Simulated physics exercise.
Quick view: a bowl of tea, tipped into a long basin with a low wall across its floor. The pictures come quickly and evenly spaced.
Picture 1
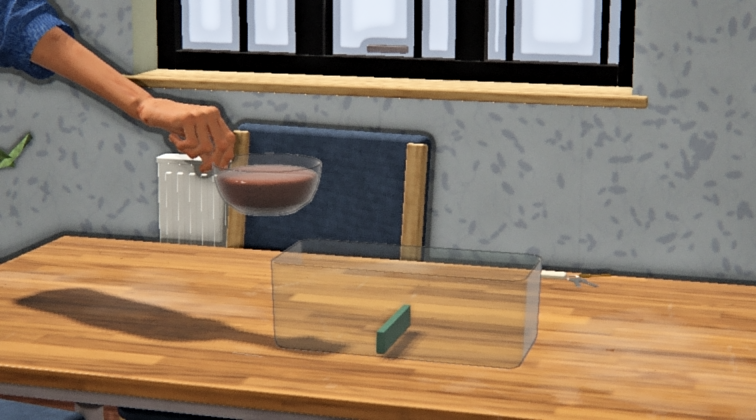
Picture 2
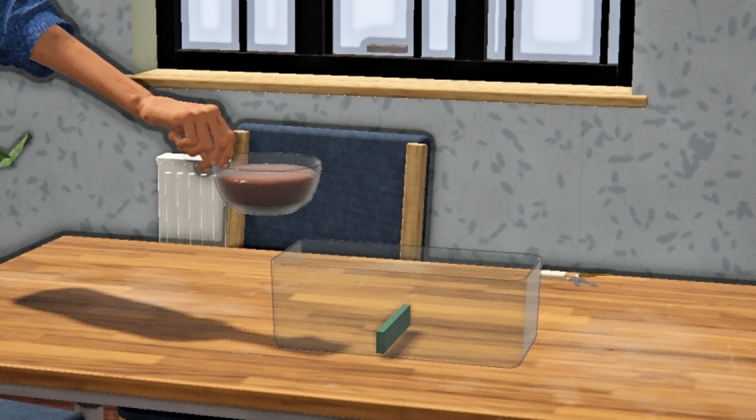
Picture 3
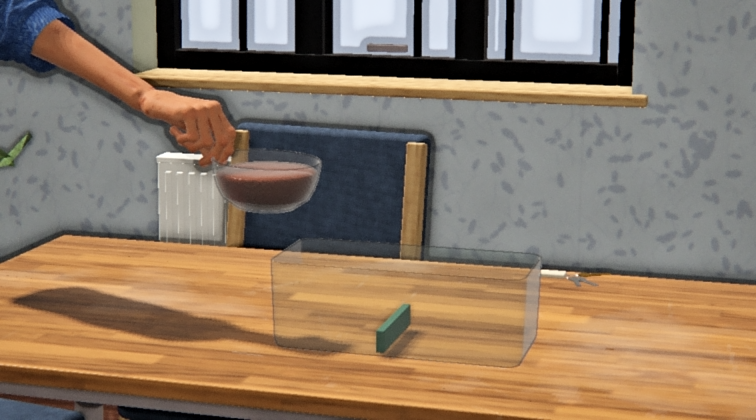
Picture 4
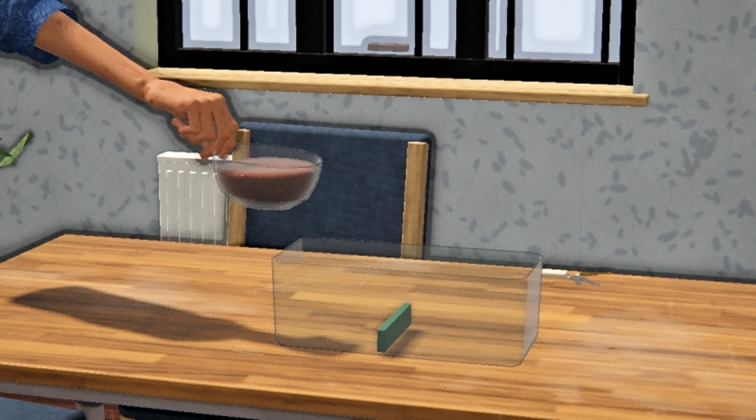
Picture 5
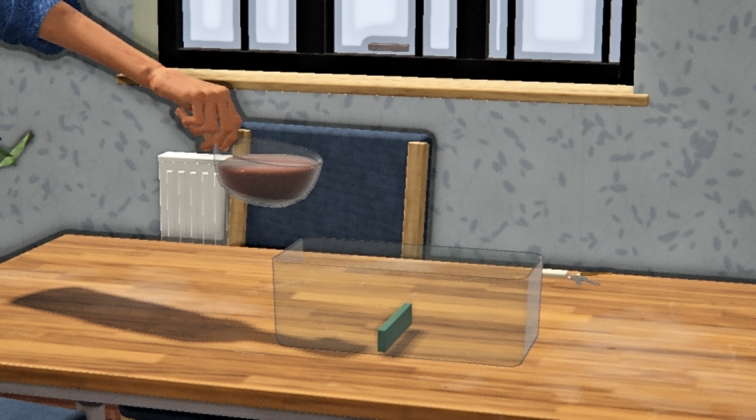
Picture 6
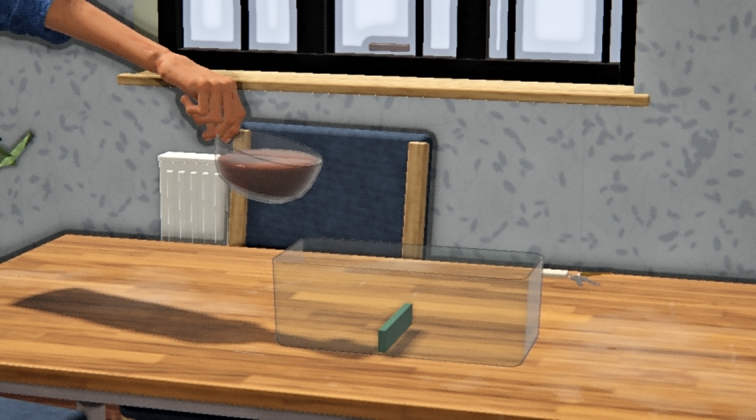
A hand slowly tilts a glass bowl of reddish-brown tea rightward above a clear basin.
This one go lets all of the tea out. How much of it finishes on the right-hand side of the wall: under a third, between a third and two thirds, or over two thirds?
Between a third and two thirds.
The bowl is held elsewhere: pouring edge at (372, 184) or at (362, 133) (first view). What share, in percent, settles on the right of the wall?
90 and 90 per cent.
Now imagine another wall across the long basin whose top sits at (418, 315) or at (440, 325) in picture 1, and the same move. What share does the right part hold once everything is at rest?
About 5 % and 20 %.
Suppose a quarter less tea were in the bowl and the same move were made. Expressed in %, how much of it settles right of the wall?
I'd reckon close to 40 %.
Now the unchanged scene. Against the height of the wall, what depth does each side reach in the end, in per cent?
Once it settles, the left reaches around 40 and the right around 40.
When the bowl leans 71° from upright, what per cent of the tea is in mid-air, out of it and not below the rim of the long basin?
It comes to around 40 per cent.
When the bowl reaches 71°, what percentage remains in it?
It still holds around 35 per cent there.
A moment on, the tilt is 71° and 36 per cent is still to pour, 22 is left of the wall and 1 right of it.
Next, the tilt is 106° and 0 per cent is still to pour, 41 is left of the wall and 51 right of it.
Then the tilt is 115° and 0 per cent is still to pour, 47 is left of the wall and 52 right of it.
Later the tilt is 115° and 0 per cent is still to pour, 47 is left of the wall and 52 right of it.
In the end 47 per cent lies left of the wall, 52 right of it and 1 outside.
